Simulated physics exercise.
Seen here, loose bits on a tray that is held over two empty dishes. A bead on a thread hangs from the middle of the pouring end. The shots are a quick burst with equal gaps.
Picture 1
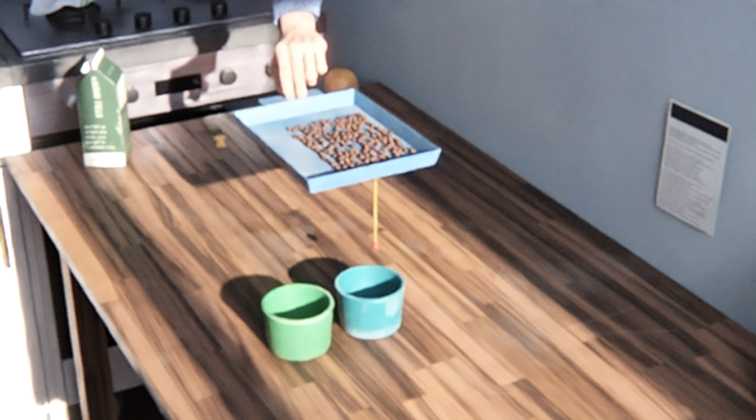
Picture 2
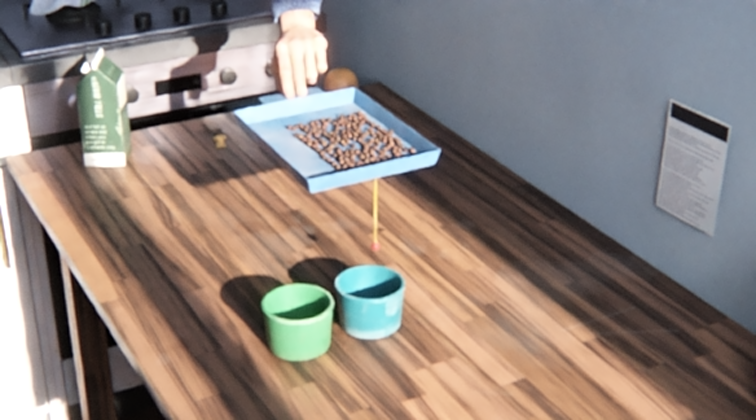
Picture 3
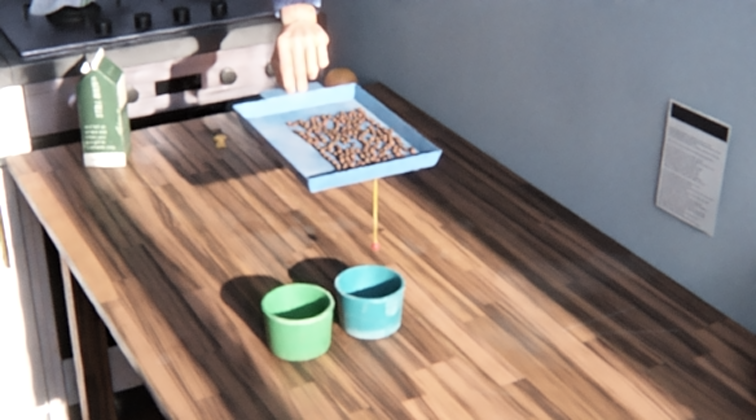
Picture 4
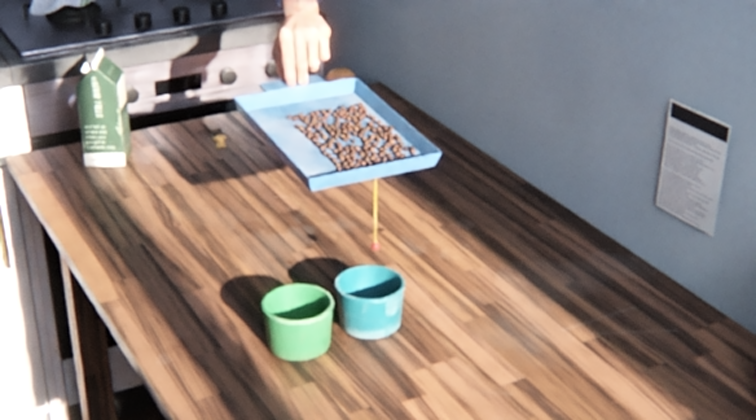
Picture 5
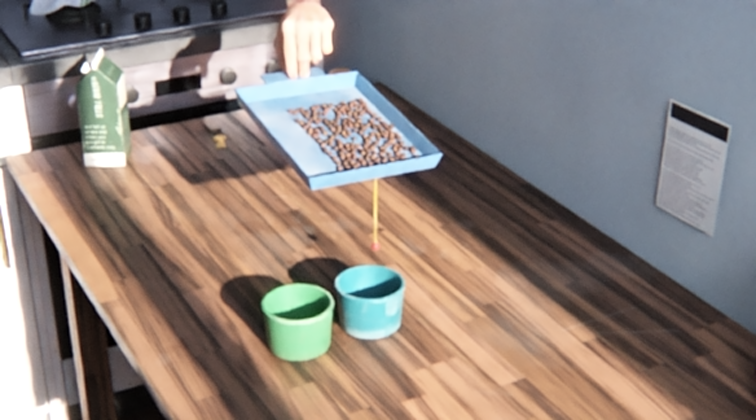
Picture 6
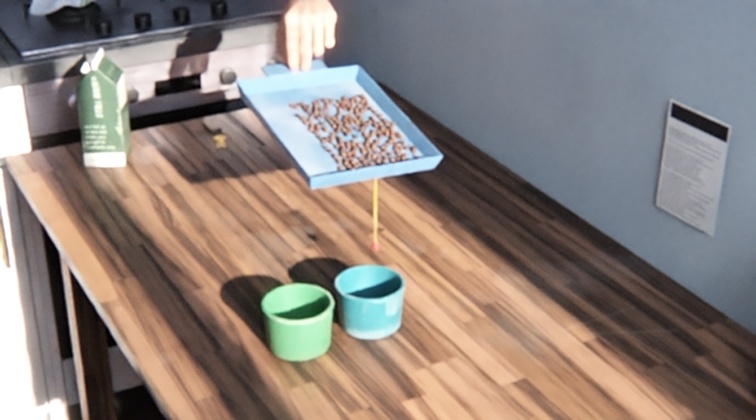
In the video, a hand holds a blue tray of small brown bits above a wooden counter with a green dish and a teal dish, then gradually raises its back end, tilting the tray slightly toward the front right corner.
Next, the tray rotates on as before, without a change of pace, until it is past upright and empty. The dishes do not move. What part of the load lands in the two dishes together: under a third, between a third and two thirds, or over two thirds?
They take less than a third between them.
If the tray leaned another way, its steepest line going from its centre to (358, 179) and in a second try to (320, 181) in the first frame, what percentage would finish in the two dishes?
In turn 60 and 10 in a hundred.
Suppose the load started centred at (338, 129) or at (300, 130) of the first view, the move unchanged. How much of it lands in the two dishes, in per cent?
First some 0, then 0 per cent.
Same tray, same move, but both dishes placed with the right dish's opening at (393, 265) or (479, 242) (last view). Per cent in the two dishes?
First some 10, then 60 per cent.
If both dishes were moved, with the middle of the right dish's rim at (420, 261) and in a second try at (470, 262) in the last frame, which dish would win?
One: The dish on the right. Two: The right-hand dish.
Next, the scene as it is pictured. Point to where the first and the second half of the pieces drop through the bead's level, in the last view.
The first part at (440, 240); the rest at (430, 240).
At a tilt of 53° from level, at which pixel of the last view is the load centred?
Around (399, 149).
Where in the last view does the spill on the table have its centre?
Roughly at (455, 295).
Soon, tray tipped steeply; all on the tray.
A while on, tray tipped right over; about half on the tray; about a quarter outside both; about a quarter in the air.
Towards the end, tray tipped past a quarter turn; a stray few in the right dish; nearly all outside both.
Finally, tray tipped past a quarter turn; none in the left dish; a stray few in the right dish; nearly all outside both.
